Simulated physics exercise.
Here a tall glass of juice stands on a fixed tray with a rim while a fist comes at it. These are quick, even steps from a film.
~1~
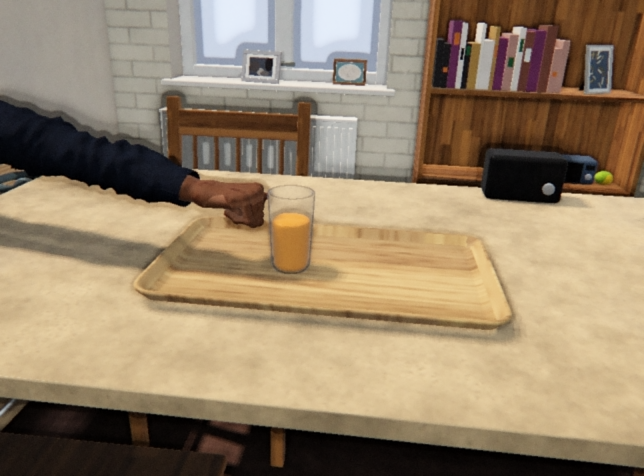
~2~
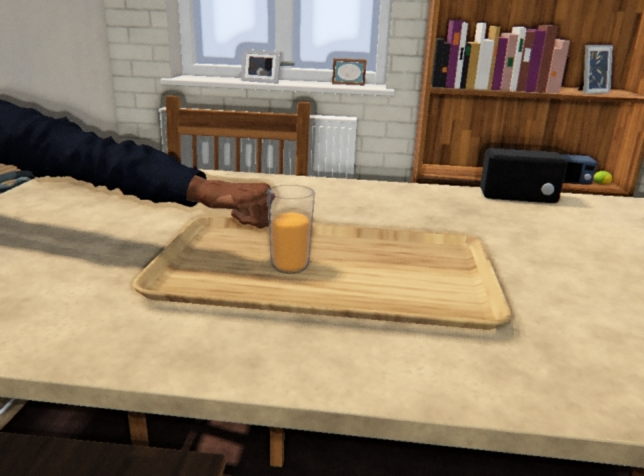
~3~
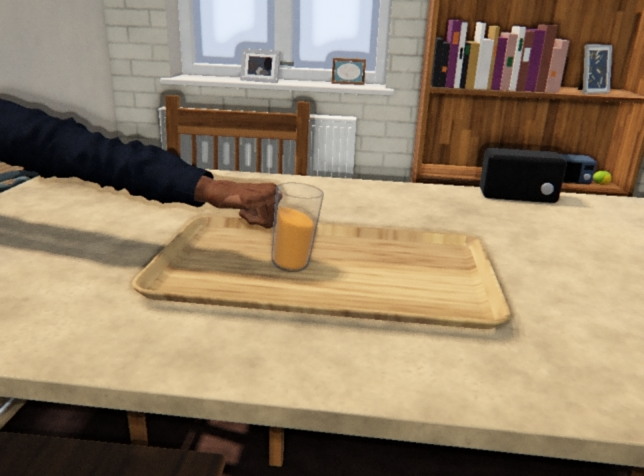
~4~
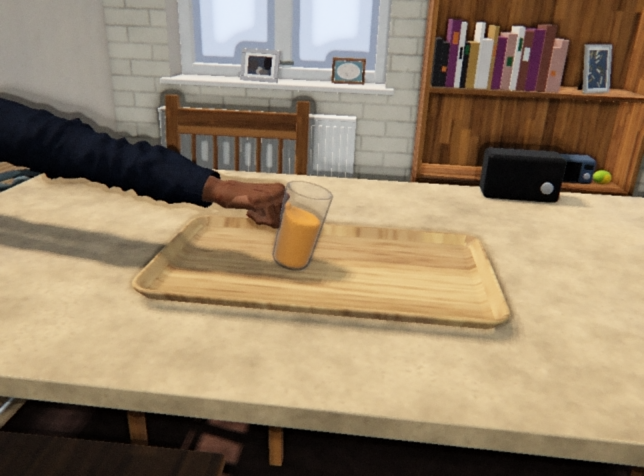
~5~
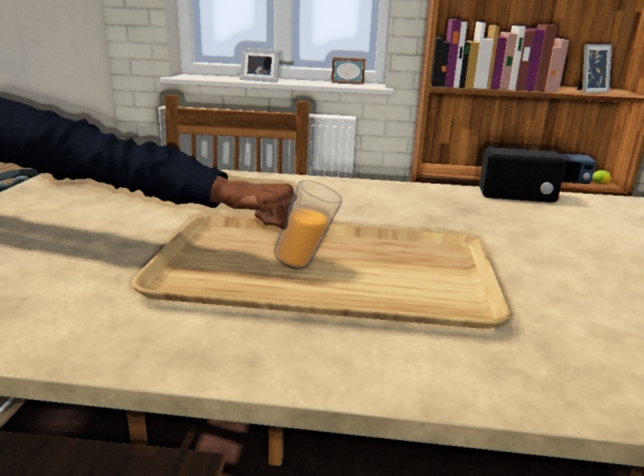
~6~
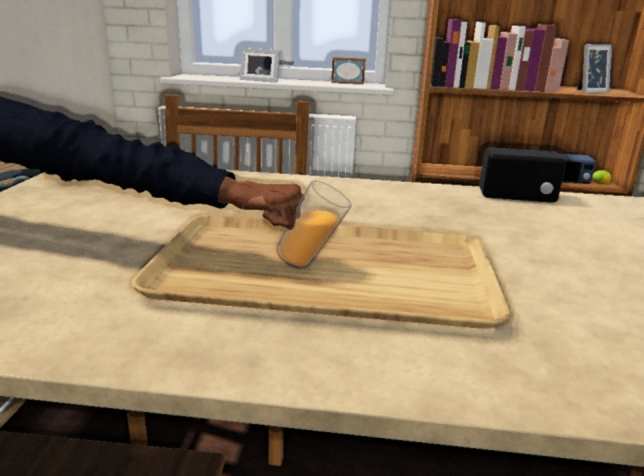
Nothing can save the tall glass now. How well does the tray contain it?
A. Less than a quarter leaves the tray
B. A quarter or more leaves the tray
(B) A quarter or more leaves the tray.
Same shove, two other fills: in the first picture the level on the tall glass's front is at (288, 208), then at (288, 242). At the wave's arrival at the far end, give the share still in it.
In turn 60 and 60 in a hundred.
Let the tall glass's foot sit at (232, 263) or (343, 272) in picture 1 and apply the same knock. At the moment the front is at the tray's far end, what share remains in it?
Roughly 45 percent in the first spot and 85 percent in the second.
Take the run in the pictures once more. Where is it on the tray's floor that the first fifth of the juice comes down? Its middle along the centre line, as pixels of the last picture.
Impact centre, mid-line: Approx. (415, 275).
A moment on, the tall glass lies on its side and 99 per cent is in the glass, 1 on the tray and 0 above or beyond its rim.
Next, the tall glass lies on its side and 58 per cent is in the glass, 41 on the tray and 1 above or beyond its rim.
Then the tall glass lies on its side and 35 per cent is in the glass, 41 on the tray and 23 above or beyond its rim.
Later the tall glass lies on its side and 19 per cent is in the glass, 47 on the tray and 34 above or beyond its rim.
Finally, 66 per cent is held by tray and glass, 34 is off the tray.
